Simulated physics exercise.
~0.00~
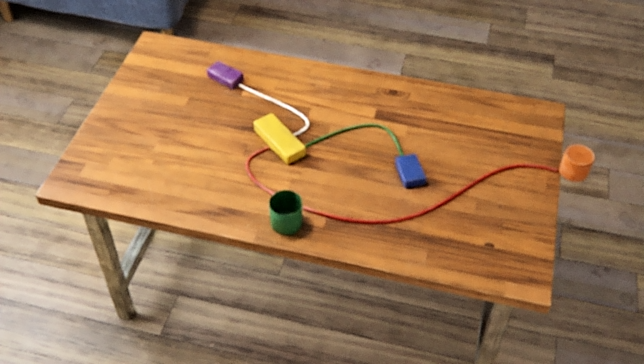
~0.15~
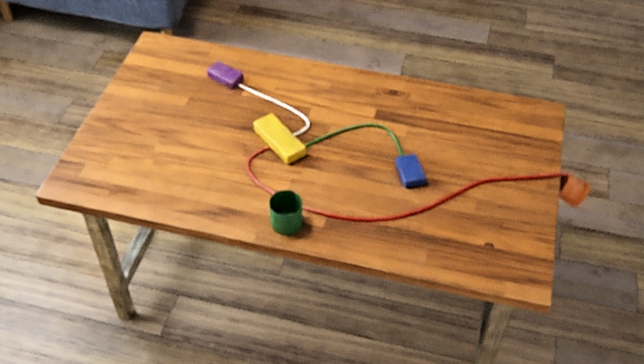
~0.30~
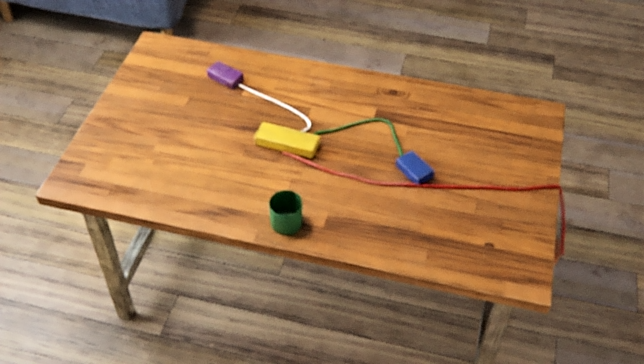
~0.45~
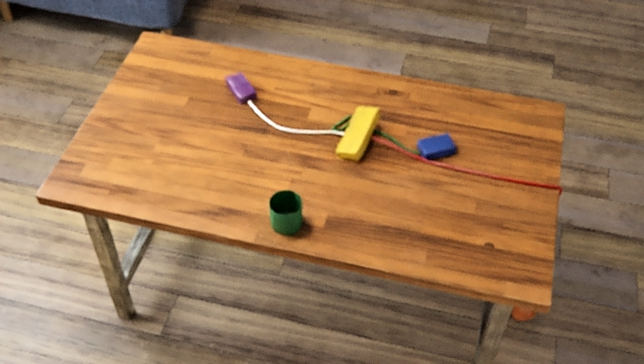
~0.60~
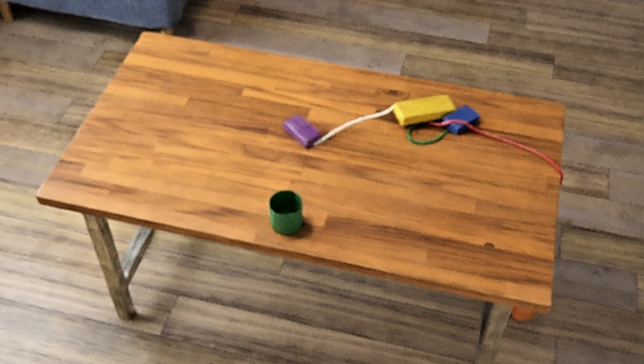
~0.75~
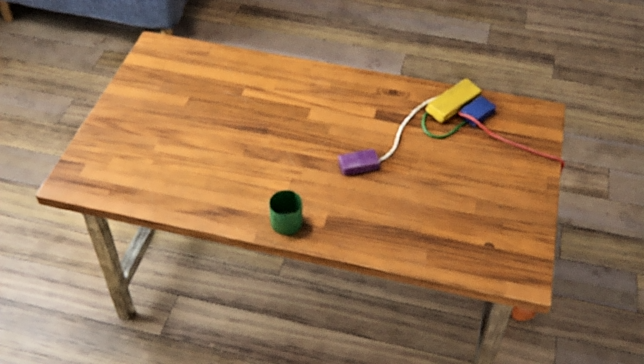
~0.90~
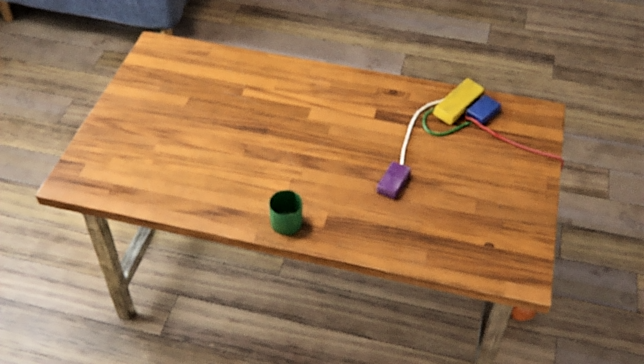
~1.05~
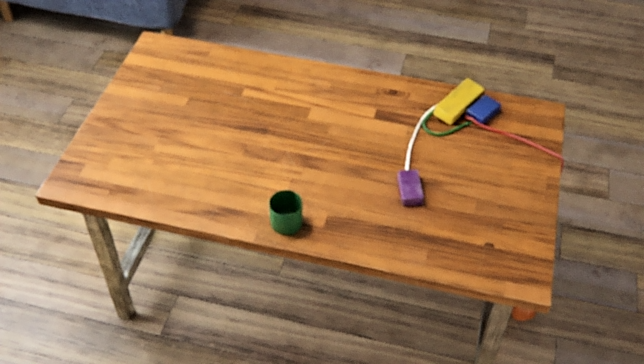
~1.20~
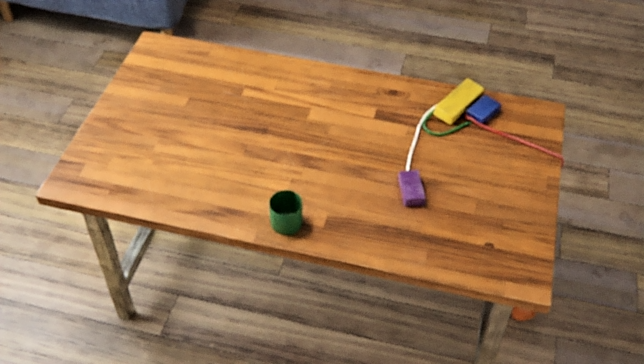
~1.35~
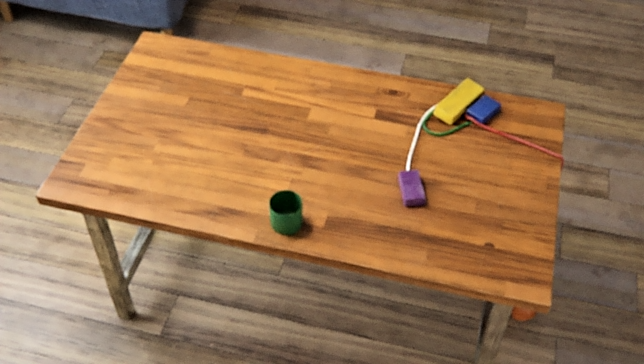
On a wooden table, an orange cup-shaped speaker drops off the right edge, its red cable dragging a yellow power strip rightward, with a blue phone and purple charger following. They stop near the right side, still on the table, while a green cup stays put.
